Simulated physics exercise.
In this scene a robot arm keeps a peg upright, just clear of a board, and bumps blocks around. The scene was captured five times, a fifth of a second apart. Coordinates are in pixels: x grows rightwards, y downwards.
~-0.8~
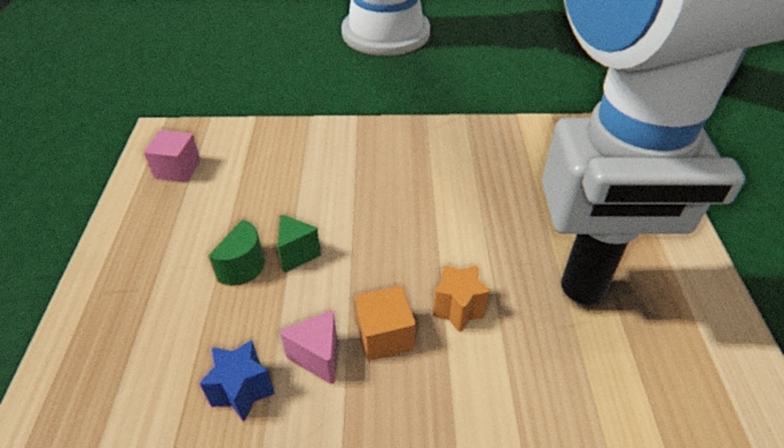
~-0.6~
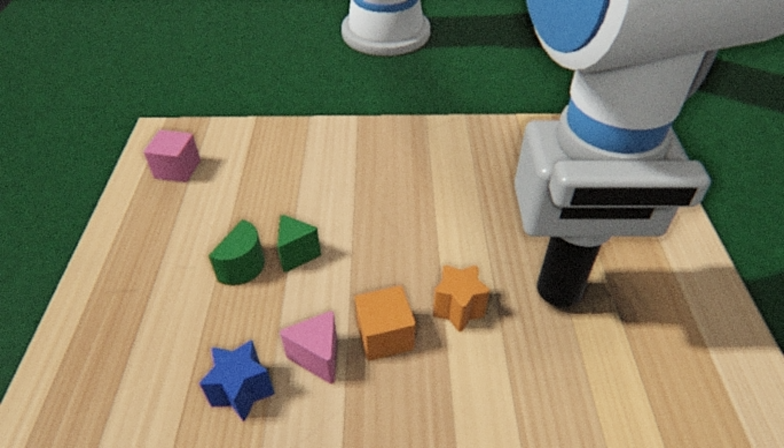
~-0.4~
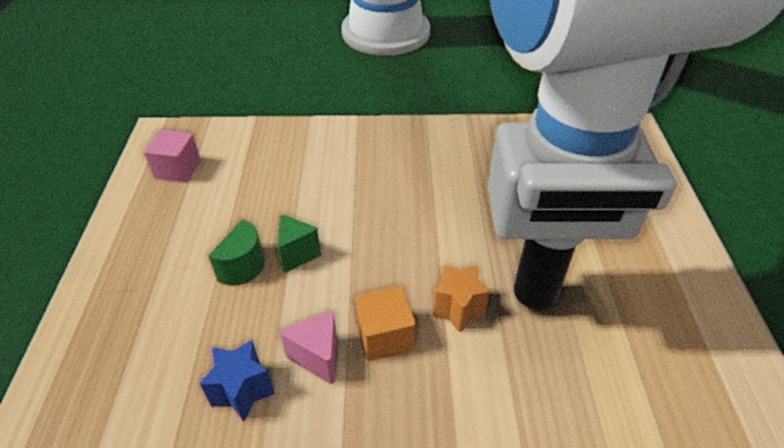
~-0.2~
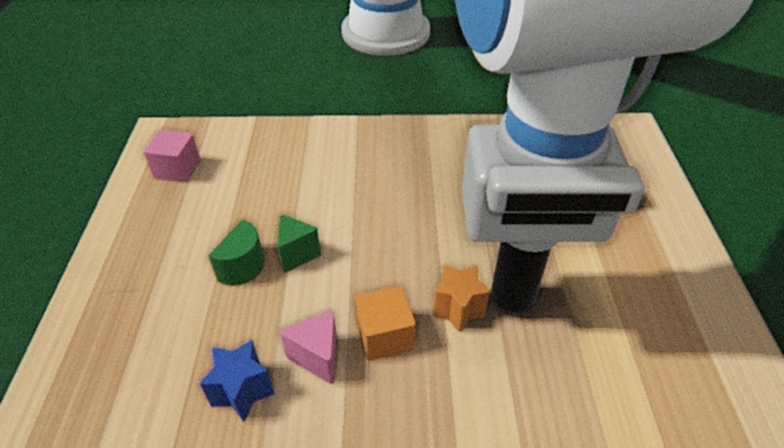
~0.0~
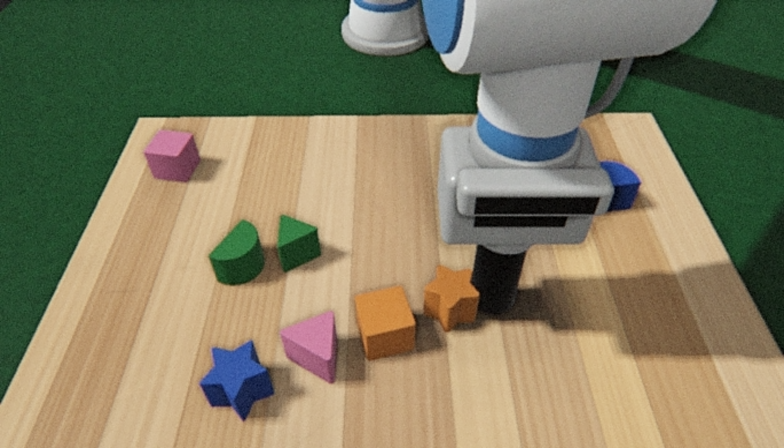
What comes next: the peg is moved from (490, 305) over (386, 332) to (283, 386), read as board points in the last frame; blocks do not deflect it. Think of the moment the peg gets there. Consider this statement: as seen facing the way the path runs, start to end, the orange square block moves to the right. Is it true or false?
My answer: True.
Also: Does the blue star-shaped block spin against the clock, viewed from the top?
Answer: Yes.
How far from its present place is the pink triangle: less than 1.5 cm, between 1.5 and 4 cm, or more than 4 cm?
It will move more than 4 cm.
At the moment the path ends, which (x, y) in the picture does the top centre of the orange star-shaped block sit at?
The centre of its top will be at (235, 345).
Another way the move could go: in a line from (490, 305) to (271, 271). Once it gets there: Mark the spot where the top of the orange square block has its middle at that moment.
The centre of its top will be at (342, 322).
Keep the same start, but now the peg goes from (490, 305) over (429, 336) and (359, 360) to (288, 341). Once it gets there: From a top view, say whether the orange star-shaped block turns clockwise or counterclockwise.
From above, clockwise.
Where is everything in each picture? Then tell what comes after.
In the first frame, peg tip (583, 287); block tops, blue star-shaped block (233, 367); pink triangle (314, 333); orange square block (384, 310); orange star-shaped block (462, 283).
In the second frame, peg (559, 290); blocks unchanged.
In the third frame, peg (536, 292); blocks unchanged.
In the fourth frame, peg (513, 294); blocks unchanged.
In the fifth frame, peg (492, 297); blue star-shaped block (233, 367); pink triangle (314, 333); orange square block (384, 310); orange star-shaped block (453, 284).
What follows on the original path. One third of the way, peg (421, 314); pink triangle (296, 342), turned 30° anticlockwise; orange square block (334, 317), turned 20° anticlockwise; orange star-shaped block (377, 295).
Two thirds of the way, peg (350, 337); blue star-shaped block (166, 397), turned 35° anticlockwise; pink triangle (212, 362), turned 30° anticlockwise; orange square block (255, 338), turned 15° anticlockwise; orange star-shaped block (303, 316), turned 15° clockwise.
At the end, peg (281, 378); blue star-shaped block (139, 414), turned 55° anticlockwise; pink triangle (134, 364); orange square block (183, 351); orange star-shaped block (237, 343), turned 35° clockwise.
